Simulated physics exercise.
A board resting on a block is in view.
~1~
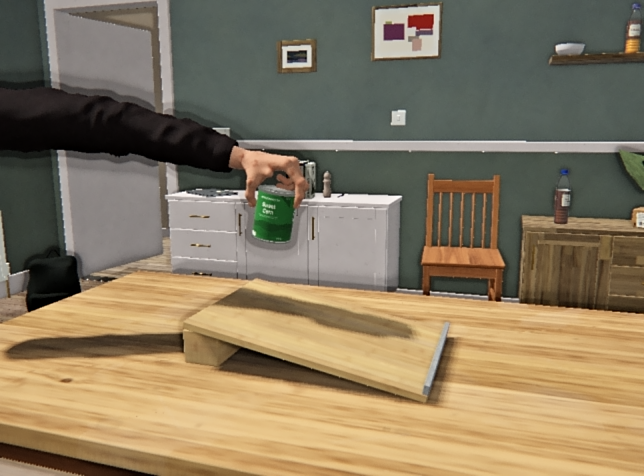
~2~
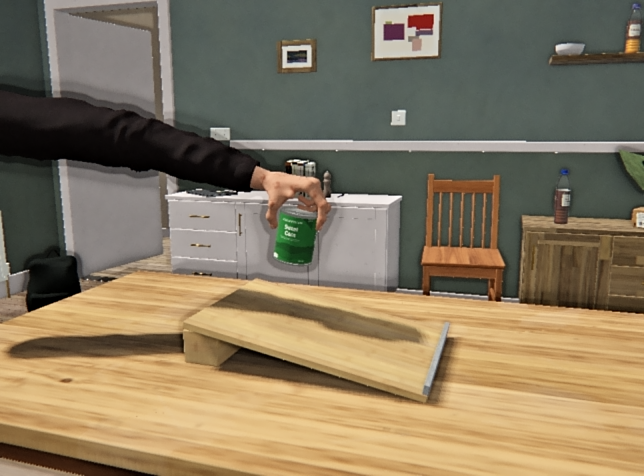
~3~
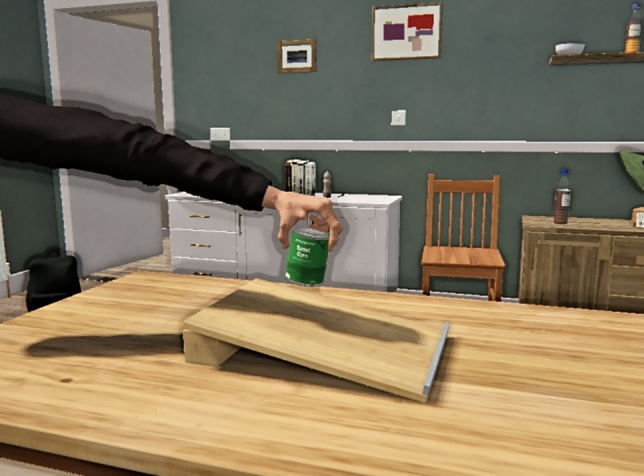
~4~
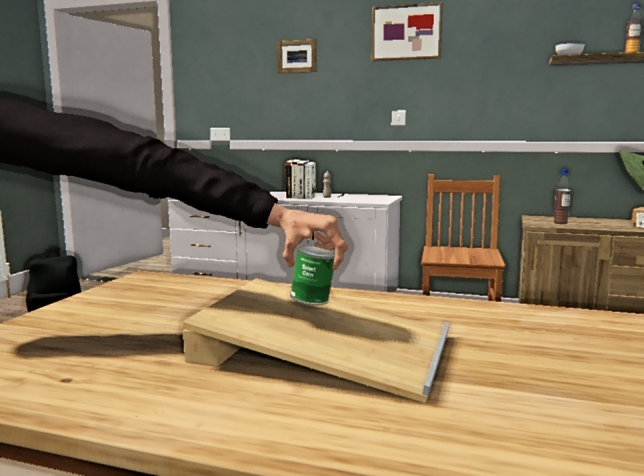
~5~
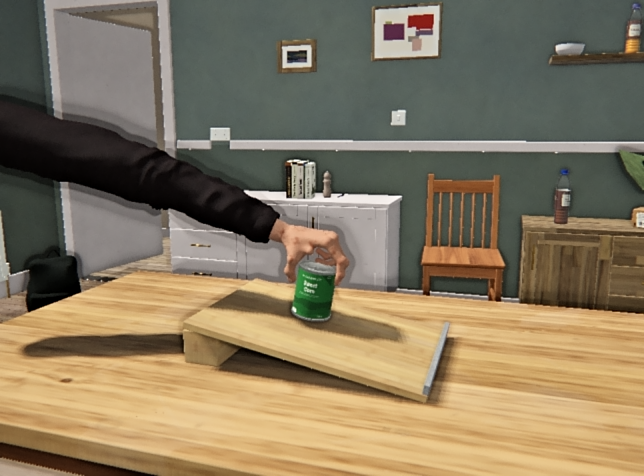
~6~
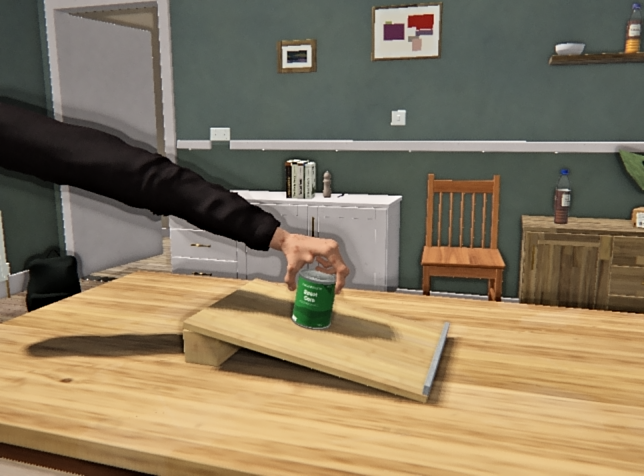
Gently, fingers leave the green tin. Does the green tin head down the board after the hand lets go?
After that it is stationary, plain and simple.
Then, 0.30 s after the last picture, nothing has stirred.
Then, 0.70 s after the last picture, green tin resting near (315, 299).
At rest, it is in place. Seen from the same camera at the end, green tin near (315, 299). The green tin remains at rest.
